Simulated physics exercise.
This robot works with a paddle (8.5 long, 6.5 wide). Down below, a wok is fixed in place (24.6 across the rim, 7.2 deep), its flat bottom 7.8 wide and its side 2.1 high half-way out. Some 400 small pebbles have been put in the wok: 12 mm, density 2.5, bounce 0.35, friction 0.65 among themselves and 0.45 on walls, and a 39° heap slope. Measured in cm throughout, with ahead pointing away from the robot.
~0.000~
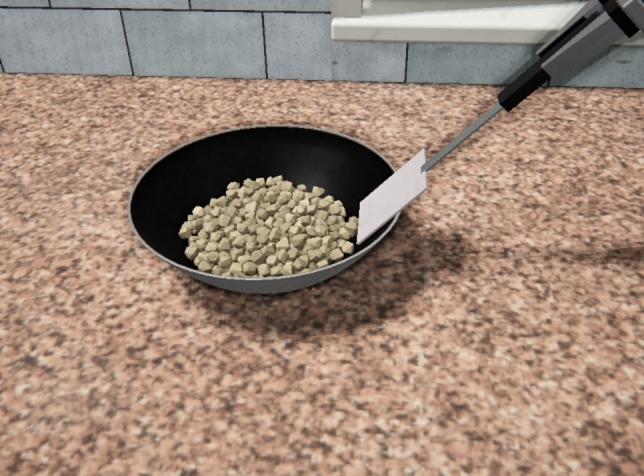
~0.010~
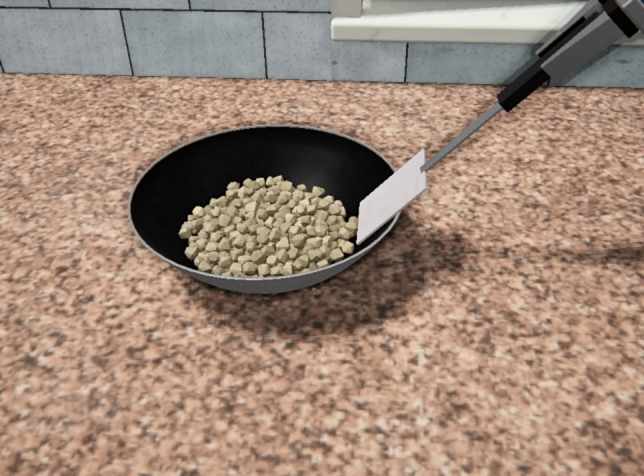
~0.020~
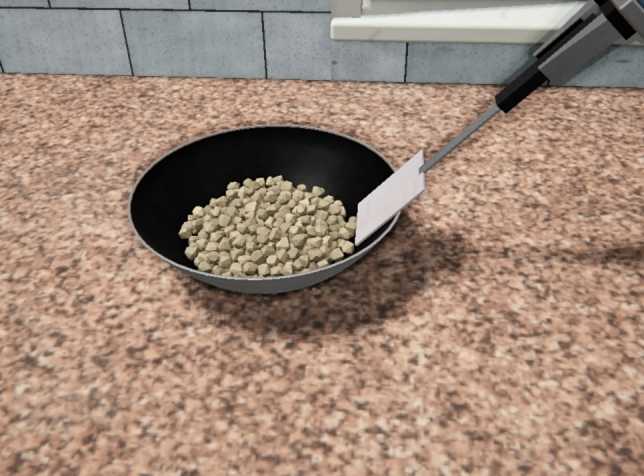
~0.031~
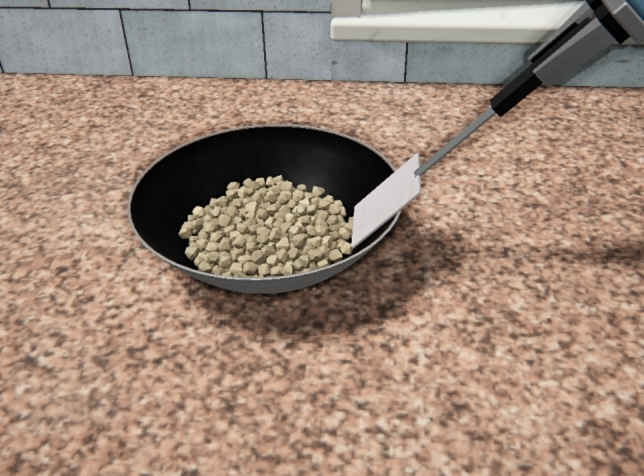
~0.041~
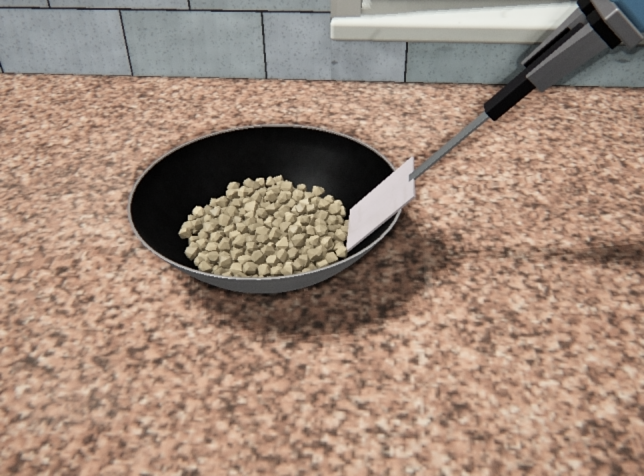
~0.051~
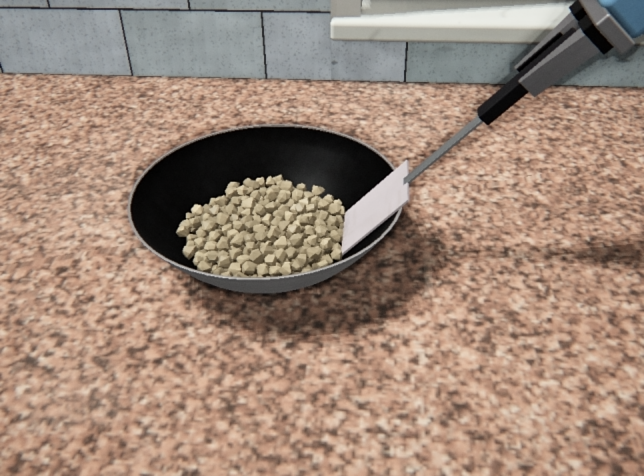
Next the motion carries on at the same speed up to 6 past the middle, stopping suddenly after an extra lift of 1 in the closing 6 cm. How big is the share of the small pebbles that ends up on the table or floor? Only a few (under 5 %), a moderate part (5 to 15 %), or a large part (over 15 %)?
A moderate part.
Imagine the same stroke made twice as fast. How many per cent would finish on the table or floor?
The share on the table or floor would be about 35 percent.
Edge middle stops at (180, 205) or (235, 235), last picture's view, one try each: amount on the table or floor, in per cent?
Close to 30 and close to 0 per cent, respectively.
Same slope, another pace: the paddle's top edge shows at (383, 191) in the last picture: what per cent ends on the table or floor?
That share would be about 45 percent.
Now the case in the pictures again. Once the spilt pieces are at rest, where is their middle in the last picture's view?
Centre of the spill: Approx. (106, 240).
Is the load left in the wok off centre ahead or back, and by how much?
It sits near 5.0 centimetres ahead of centre.
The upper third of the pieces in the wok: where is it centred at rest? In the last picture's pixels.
It is centred near (180, 191).
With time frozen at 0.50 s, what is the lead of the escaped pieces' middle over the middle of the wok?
Roughly 16 cm.
After 0.15 s, sloping 48°, highest piece 7 above the table; 405 in the wok.
After 0.25 s, sloping 48°, highest piece 9 above the table; 404 in the wok, 1 on the blade or in flight.
After 0.50 s, sloping 48°, highest piece 9 above the table; 369 in the wok, 35 on the table or floor, 1 on the blade or in flight.
After 1.55 s, sloping 48°, highest piece 9 above the table; 369 in the wok, 36 on the table or floor.
In the end, 369 in the wok, 36 on the table or floor. That is 9 % on the table or floor.
